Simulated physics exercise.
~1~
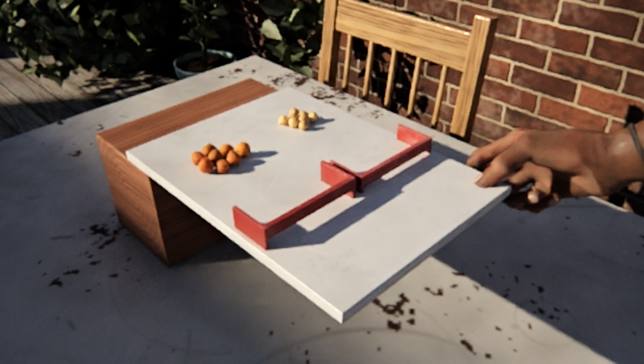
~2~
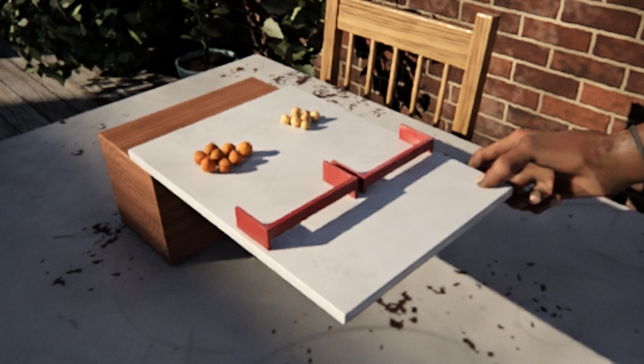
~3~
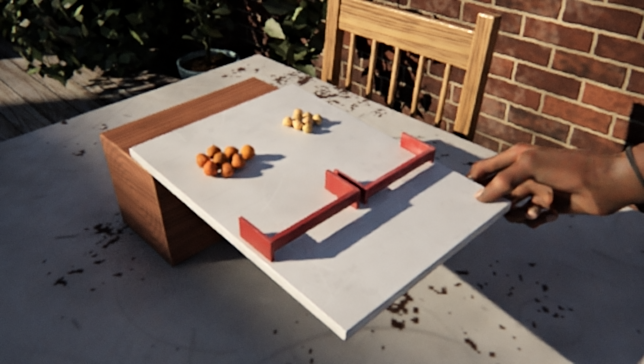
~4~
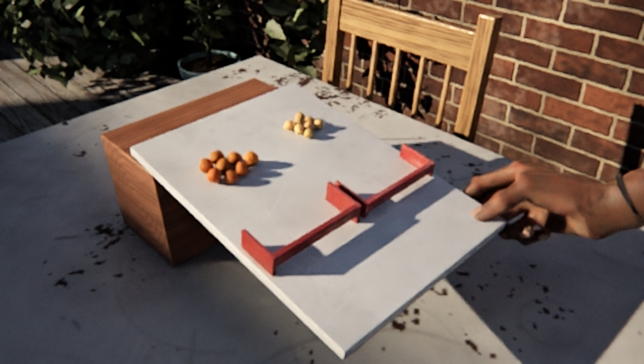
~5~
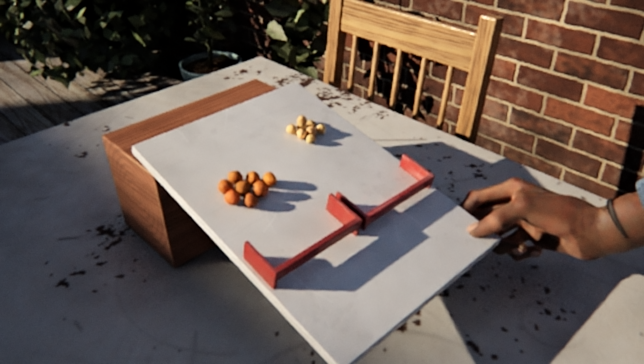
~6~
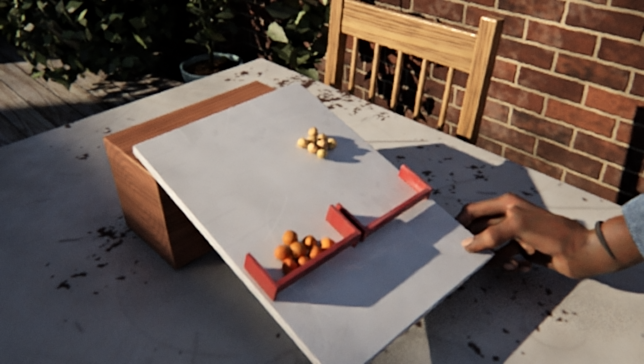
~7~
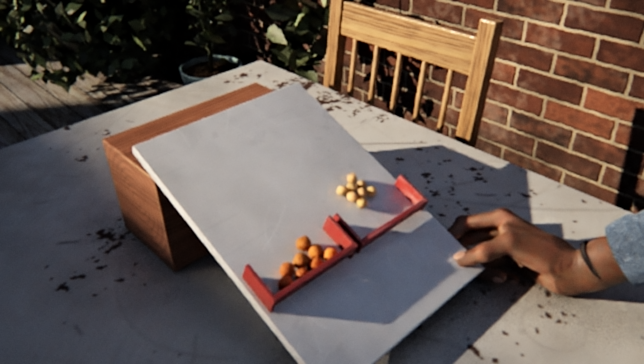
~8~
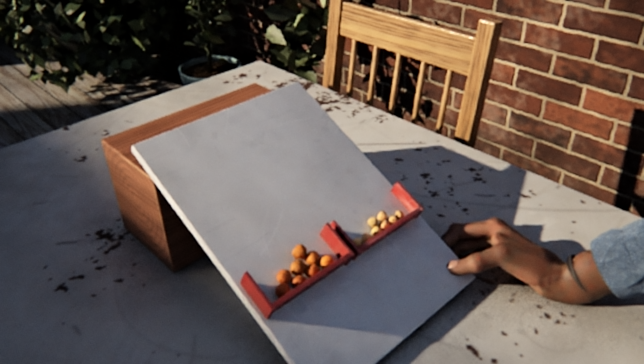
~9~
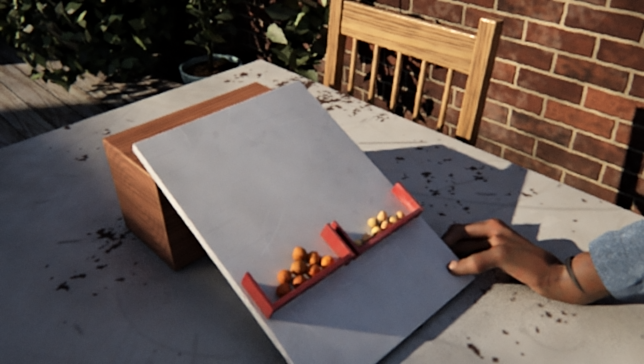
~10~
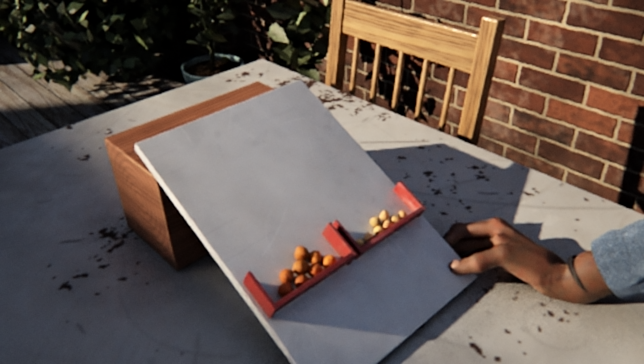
A hand lowers a white board, and orange then yellow balls roll against red gates.
